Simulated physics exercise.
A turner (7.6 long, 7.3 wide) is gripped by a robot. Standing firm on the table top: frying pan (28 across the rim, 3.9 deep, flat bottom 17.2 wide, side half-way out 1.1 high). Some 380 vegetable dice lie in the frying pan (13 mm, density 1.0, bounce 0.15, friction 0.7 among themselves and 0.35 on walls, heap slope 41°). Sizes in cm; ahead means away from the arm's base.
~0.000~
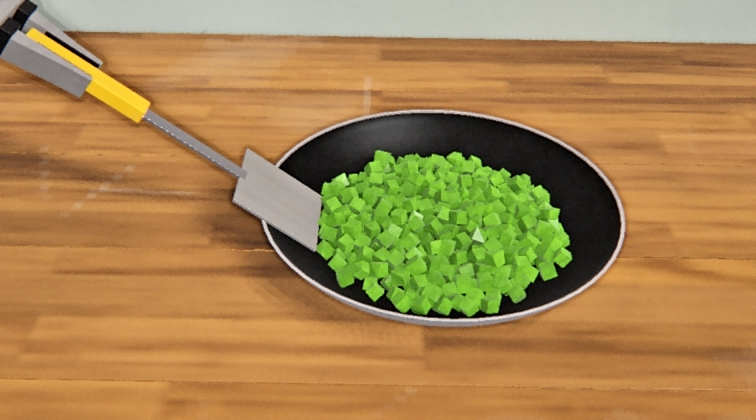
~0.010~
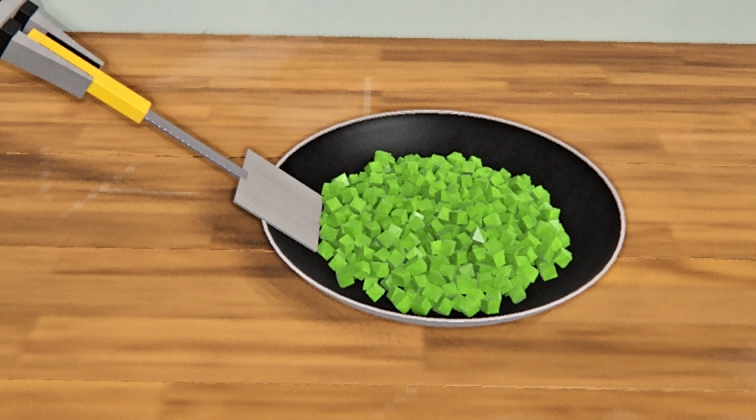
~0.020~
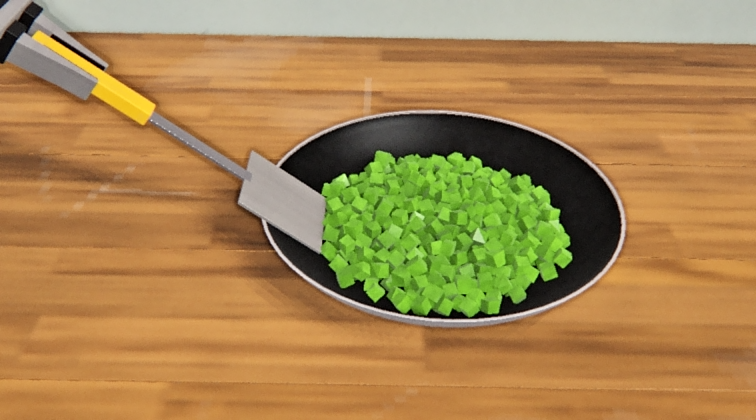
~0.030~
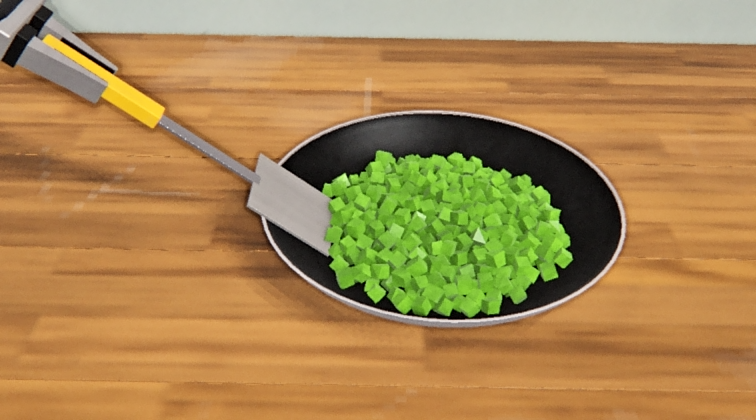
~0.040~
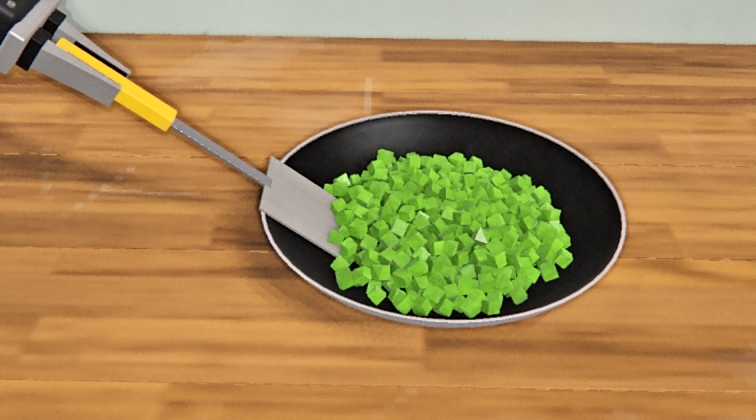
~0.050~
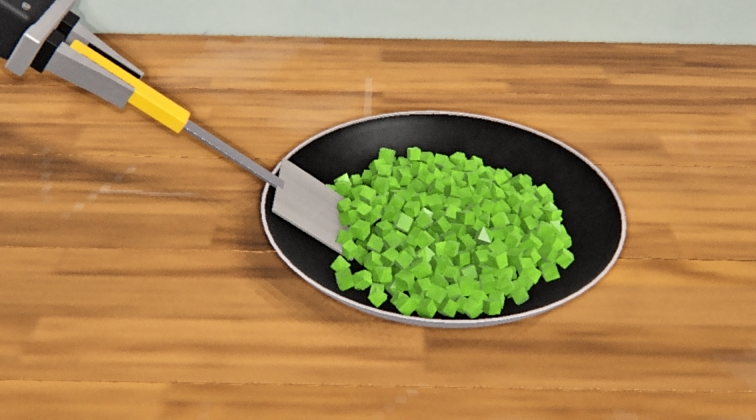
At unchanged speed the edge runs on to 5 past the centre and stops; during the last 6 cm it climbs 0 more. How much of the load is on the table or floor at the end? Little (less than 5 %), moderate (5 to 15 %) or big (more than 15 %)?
Answer: Little; less than 5 % of the vegetable dice finish on the table or floor.
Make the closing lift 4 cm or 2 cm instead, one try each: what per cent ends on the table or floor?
Some 10 and 5 per cent.
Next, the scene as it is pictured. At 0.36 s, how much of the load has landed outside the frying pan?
Roughly 2 per cent.
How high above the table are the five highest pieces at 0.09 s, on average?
Some 5 cm.
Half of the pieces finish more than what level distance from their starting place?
About 5 cm.
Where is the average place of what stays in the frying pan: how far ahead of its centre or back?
About 5.0 cm ahead.
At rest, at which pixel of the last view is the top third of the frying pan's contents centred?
At about (547, 208).
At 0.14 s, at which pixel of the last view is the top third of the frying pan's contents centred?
Near (483, 207).
After 0.09 s, sloping 38°, highest piece 5 above the table; 375 in the frying pan.
After 0.14 s, sloping 38°, highest piece 5 above the table; 375 in the frying pan.
After 0.36 s, sloping 38°, highest piece 5 above the table; 367 in the frying pan, 8 on the table or floor.
After 1.41 s, sloping 38°, highest piece 5 above the table; 367 in the frying pan, 8 on the table or floor.
In the end, 367 in the frying pan, 8 on the table or floor. That is 2 % on the table or floor.
